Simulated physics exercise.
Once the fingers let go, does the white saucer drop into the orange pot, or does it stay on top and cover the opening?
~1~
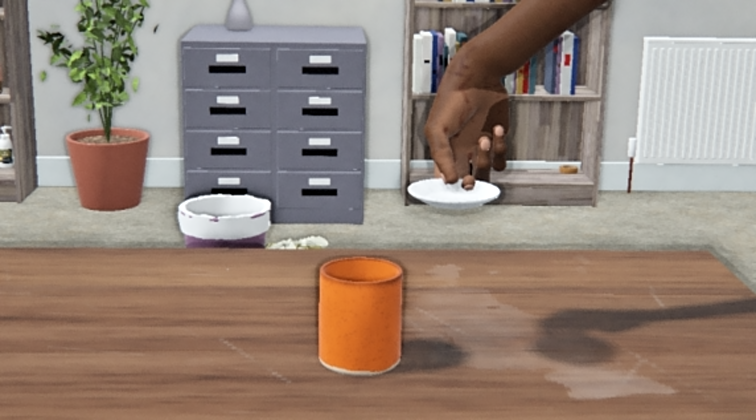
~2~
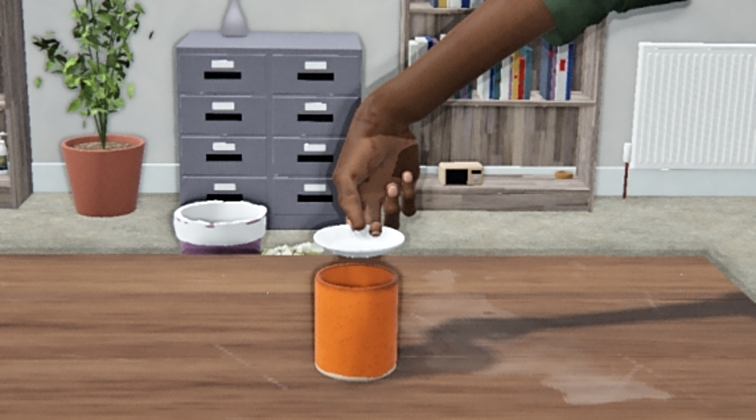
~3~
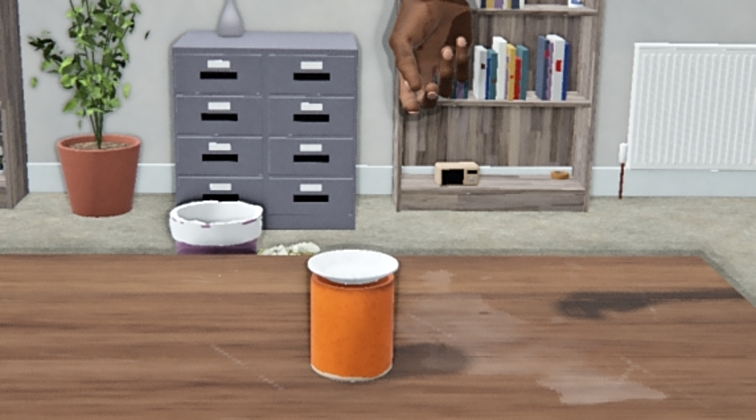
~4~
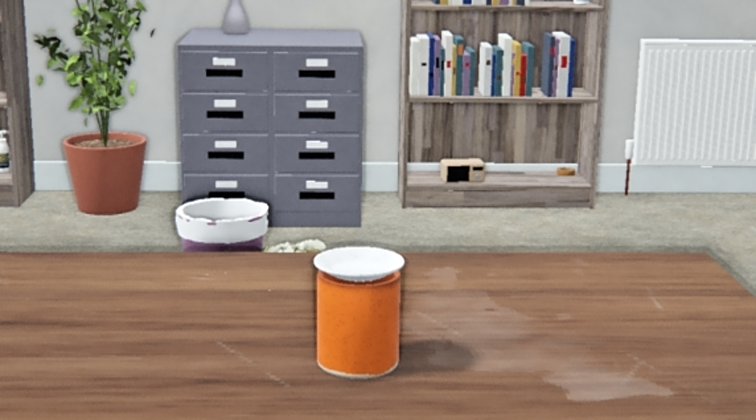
The white saucer stays on top of the orange pot, resting on the rim and covering the opening like a lid.
A white saucer was carried left by a hand over a wooden table and lowered onto the open top of an orange pot. The fingers let go and the hand drew back out of view, leaving the saucer resting on the rim.
